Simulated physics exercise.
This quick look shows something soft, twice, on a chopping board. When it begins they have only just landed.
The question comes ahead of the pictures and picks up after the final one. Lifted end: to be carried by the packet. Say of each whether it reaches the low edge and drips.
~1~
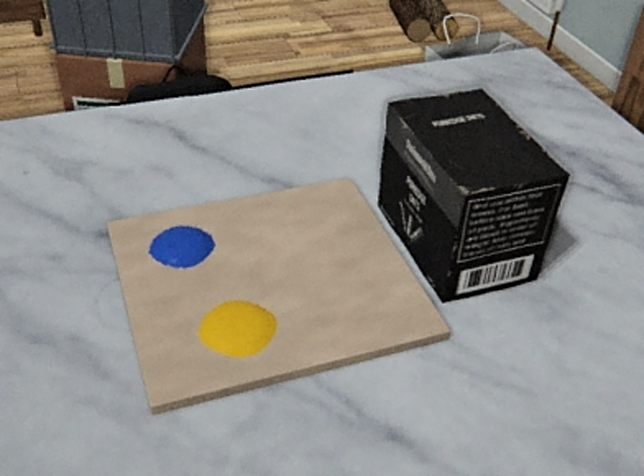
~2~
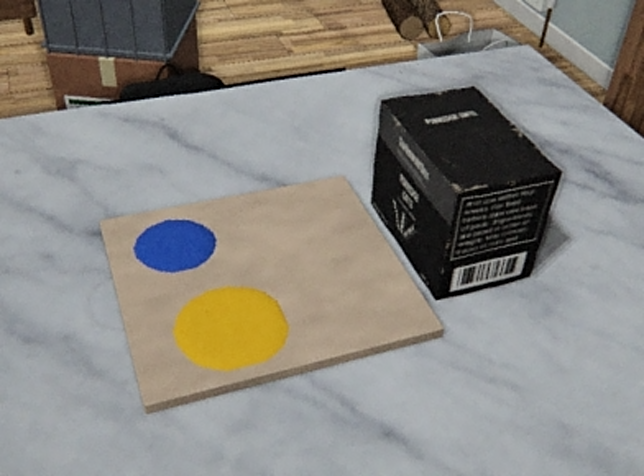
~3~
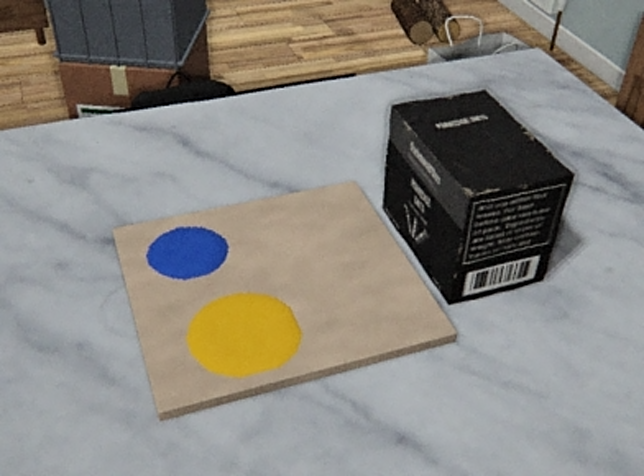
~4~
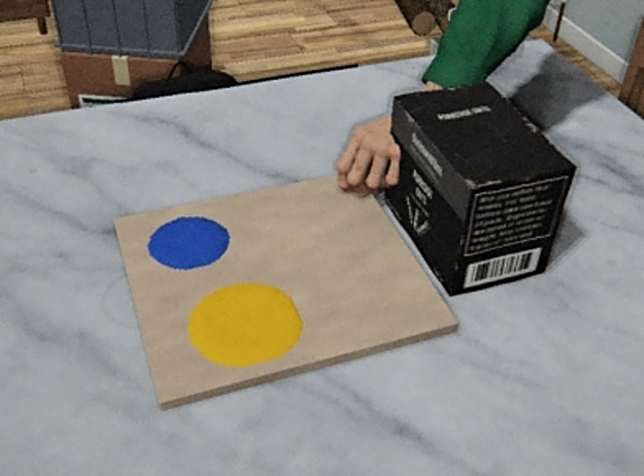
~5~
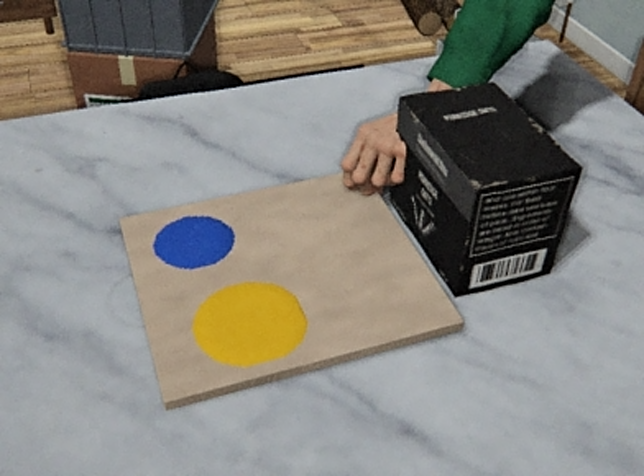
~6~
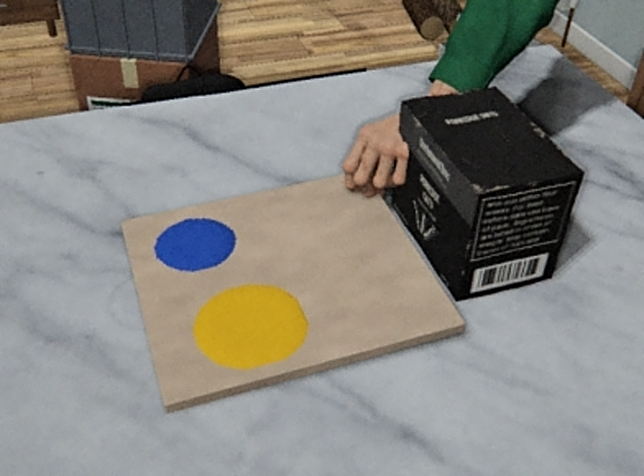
So: The yellow sauce, it drops off; the blue sauce, it drops off.
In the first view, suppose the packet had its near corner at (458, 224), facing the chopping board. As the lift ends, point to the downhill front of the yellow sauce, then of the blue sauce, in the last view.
In the last picture you'd see them end at (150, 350) and at (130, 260).
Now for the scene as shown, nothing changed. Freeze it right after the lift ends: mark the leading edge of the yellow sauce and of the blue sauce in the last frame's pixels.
Around (145, 350) and around (124, 259).
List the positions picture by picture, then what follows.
In the first picture, the chopping board lies flat; yellow sauce (238, 325) a low mound; blue sauce (182, 243) a low mound; packet (504, 242).
In the second picture, they settle; yellow sauce (232, 326) spread thin; blue sauce (176, 243) spread thin.
In the third picture, at rest; yellow sauce (245, 332) spread thin; blue sauce (188, 250) spread thin.
In the fourth picture, a hand takes the end; yellow sauce (246, 322) spread thin; blue sauce (188, 240) spread thin.
In the fifth picture, the end is rising; yellow sauce (251, 321) spread thin; blue sauce (194, 239) spread thin.
In the sixth picture, the chopping board slopes by about 2°; yellow sauce (251, 323) spread thin; blue sauce (195, 242) spread thin; packet (518, 241).
Next, slope about 33°; the yellow sauce is dripping off the low end; the blue sauce is dripping off the low end.
After that, the yellow sauce is dripping off the low end; the blue sauce is dripping off the low end.
Finally, slope about 33°; the yellow sauce is dripping off the low end; the blue sauce is dripping off the low end.
